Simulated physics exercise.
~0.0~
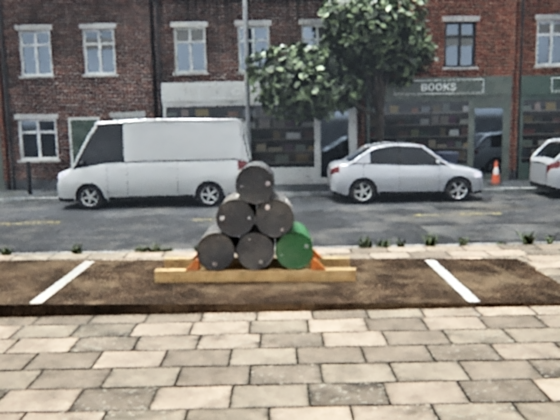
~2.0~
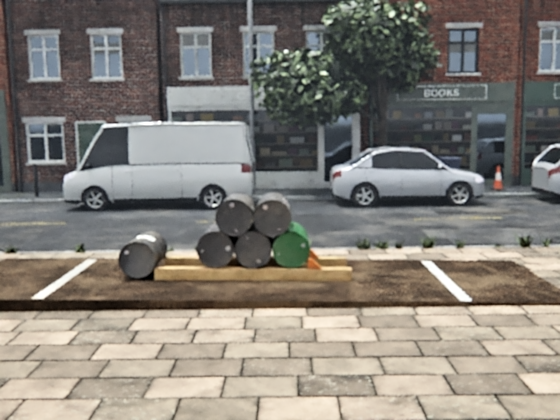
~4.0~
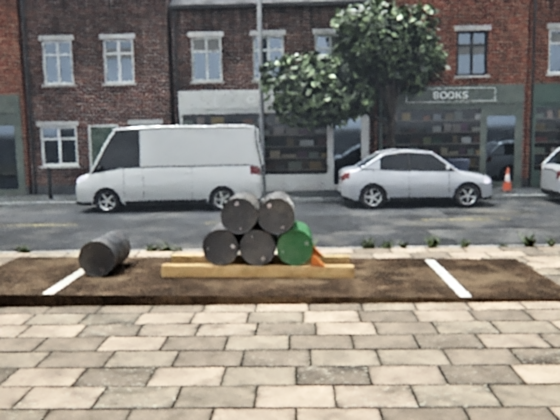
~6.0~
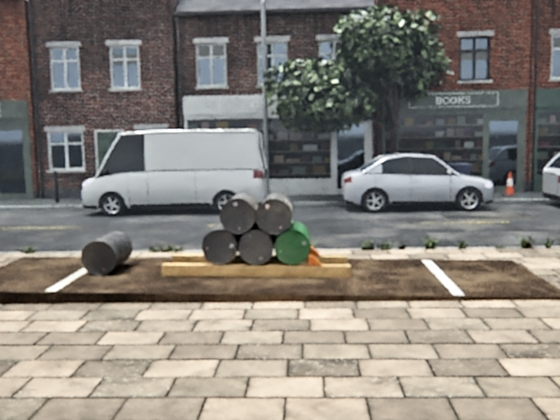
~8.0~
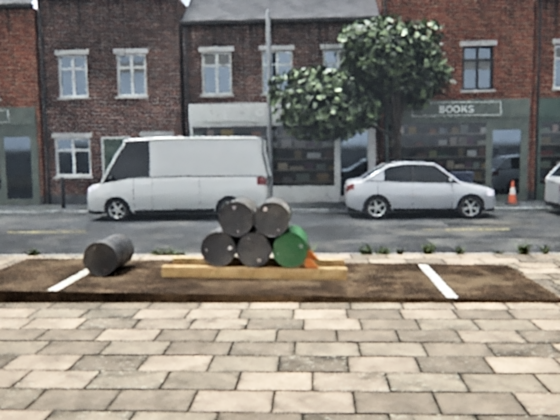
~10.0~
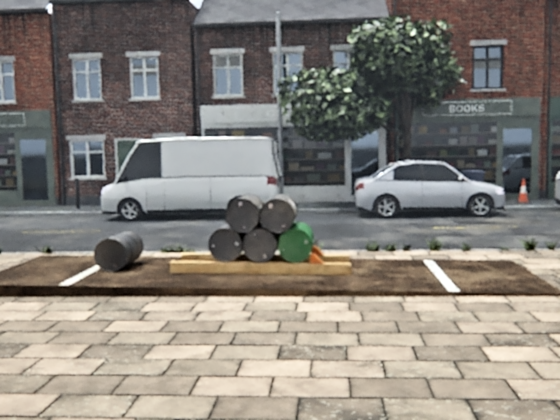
A white van and a silver-white car are parked along a street of brick buildings and shopfronts, seen from a paved area across the road. In front, on a strip of brown soil with a white line at each side, six drums are stacked end-on on wooden bearers, five dark grey and one green at the bottom right. The top drum is soon off the peak as the stack shifts, and a grey drum rolls out to the left. It slows and comes to rest by the left line, while the green drum stays put and five drums remain stacked on the bearers.
